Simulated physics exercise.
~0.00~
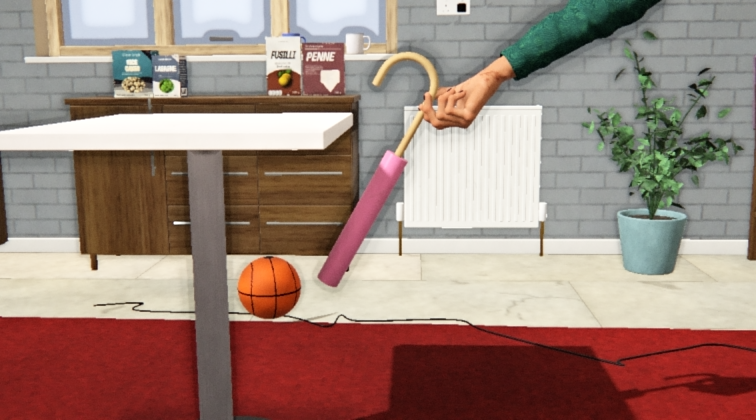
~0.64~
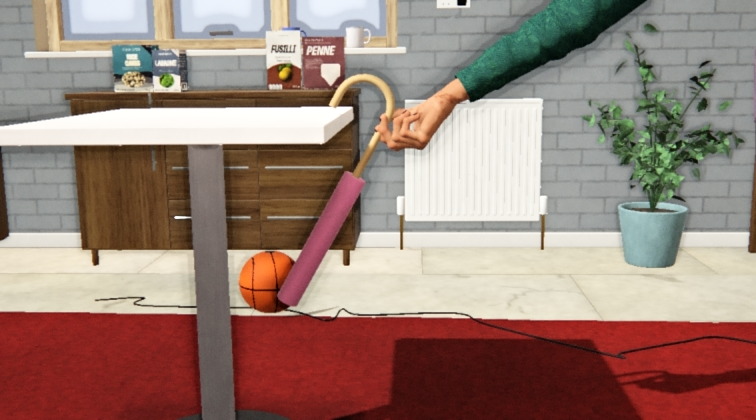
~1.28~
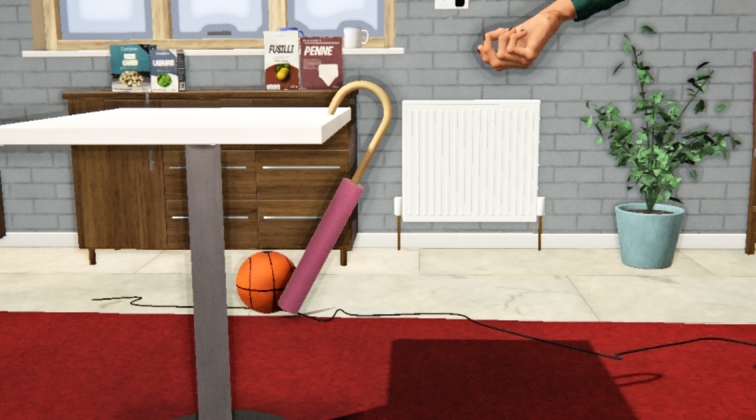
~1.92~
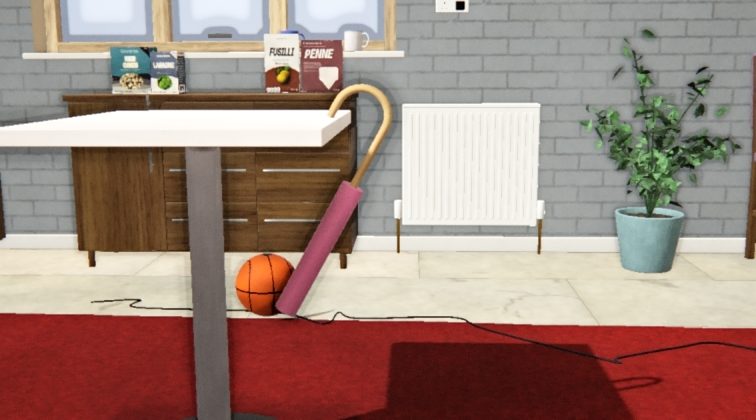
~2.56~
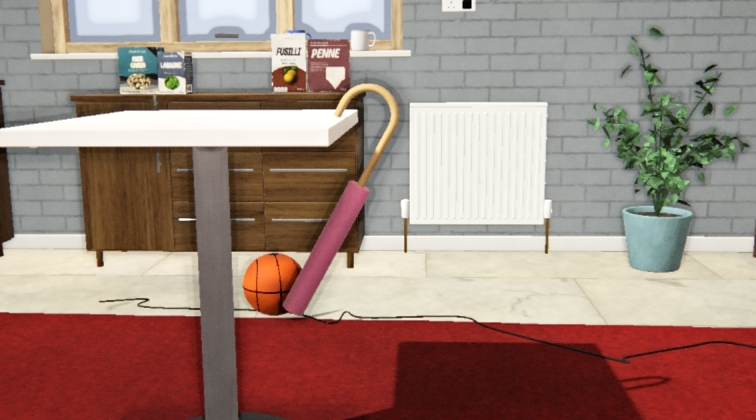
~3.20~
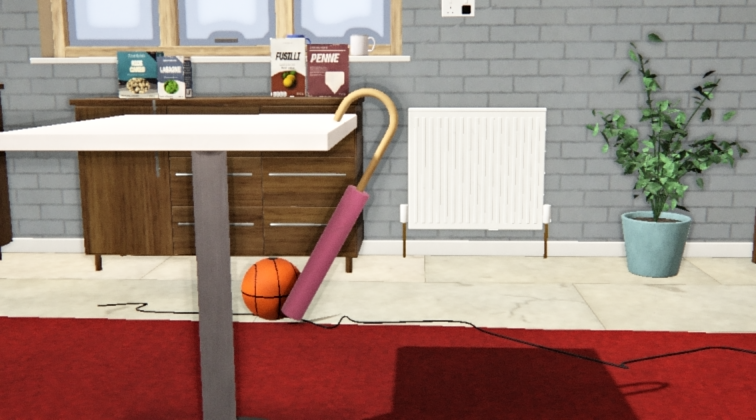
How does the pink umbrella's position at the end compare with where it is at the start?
At the start the umbrella is held up by the hand, clear of the table's right edge. By the end it is a little further left and lower, with its crook hooked on that edge and its lower end beside the basketball.
A pink umbrella with a curved wooden handle is held by a hand in a green sleeve, just to the right of a white table. The hand carries it left and down until the crook comes over the table's edge and the lower end is beside an orange basketball. The fingers then open, and the hand draws back up to the right and out of view. The umbrella stays hooked on the edge, slanting down toward the ball, while the view sways slightly. At the end it still hangs there from the table.
